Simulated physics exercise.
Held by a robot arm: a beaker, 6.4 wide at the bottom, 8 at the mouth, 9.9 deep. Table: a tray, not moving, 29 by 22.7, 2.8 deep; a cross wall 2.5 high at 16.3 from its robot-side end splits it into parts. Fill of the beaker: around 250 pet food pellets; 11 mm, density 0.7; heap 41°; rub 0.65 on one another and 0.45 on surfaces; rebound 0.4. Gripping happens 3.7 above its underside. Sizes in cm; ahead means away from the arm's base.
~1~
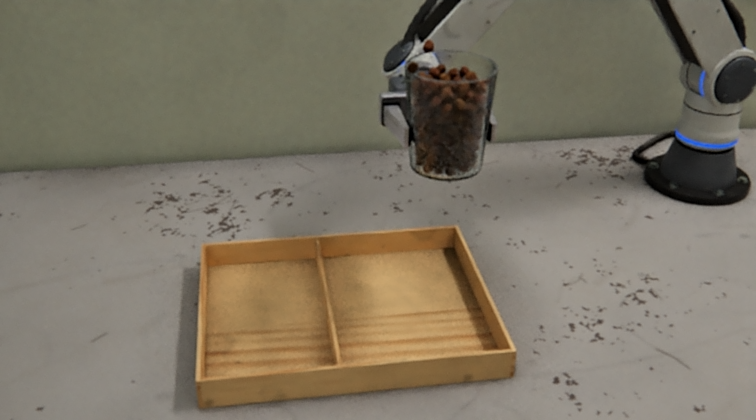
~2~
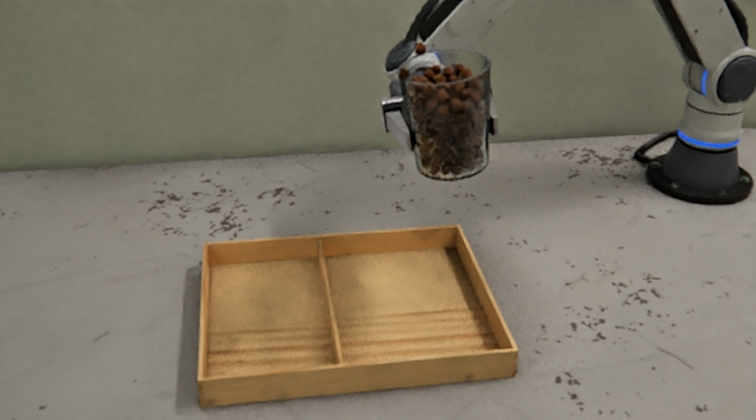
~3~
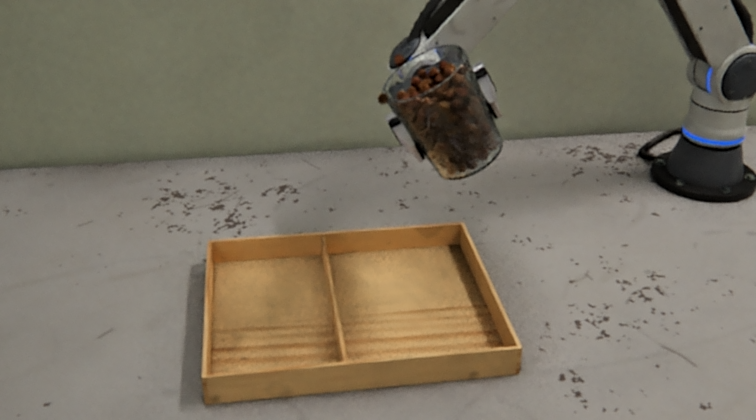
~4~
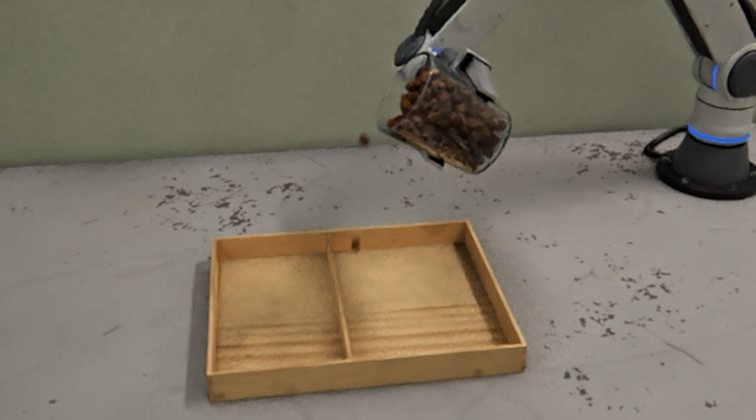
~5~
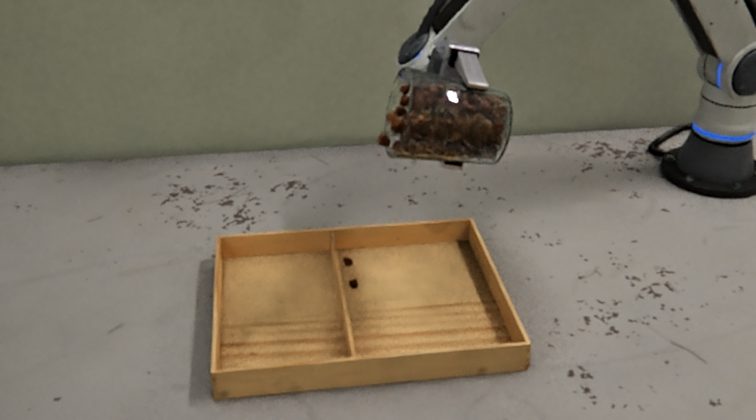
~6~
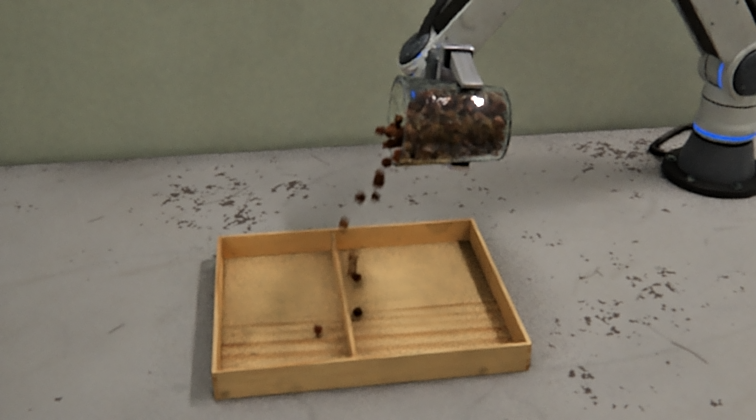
Above a divided wooden tray, a robot arm tips a clear beaker, dropping brown pellets.
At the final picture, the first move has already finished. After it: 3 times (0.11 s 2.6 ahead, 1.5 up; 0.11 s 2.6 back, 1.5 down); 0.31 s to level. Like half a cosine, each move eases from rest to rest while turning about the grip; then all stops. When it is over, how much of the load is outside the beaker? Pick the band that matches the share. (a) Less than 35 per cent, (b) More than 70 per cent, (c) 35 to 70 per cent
b.
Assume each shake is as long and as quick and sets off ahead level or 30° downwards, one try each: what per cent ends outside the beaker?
Result: Approx. 70 % and 50 %, one try each.
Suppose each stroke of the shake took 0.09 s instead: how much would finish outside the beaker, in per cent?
Then about 95 per cent.
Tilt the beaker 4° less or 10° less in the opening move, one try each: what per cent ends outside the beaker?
75 and 60 percent.
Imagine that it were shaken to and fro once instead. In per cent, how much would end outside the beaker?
Result: Approximately 50 per cent.
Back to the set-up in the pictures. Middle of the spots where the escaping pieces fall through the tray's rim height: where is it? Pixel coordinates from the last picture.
Centre: About (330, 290).
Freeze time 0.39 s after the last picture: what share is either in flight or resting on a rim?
Some 6 per cent.
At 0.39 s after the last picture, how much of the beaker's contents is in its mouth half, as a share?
Mouth half share: Roughly 80 %.
Then, 0.39 s after the last picture, tilted 85° forward, highest piece 22 above the table; 131 in the beaker, 72 in the far-side part, 35 in the robot-side part, 16 in flight or on a rim.
Then, 0.78 s after the last picture, tilted 59° forward, highest piece 22 above the table; 141 in the far-side part, 68 in the robot-side part, 40 in the beaker, 5 in flight or on a rim.
Then, 1.17 s after the last picture, level, highest piece 20 above the table; 142 in the far-side part, 72 in the robot-side part, 40 in the beaker.
Then, 2.22 s after the last picture, level, highest piece 20 above the table; 142 in the far-side part, 72 in the robot-side part, 40 in the beaker.
Final count, 142 in the far-side part, 72 in the robot-side part, 40 in the beaker. That is 84 % outside the beaker.
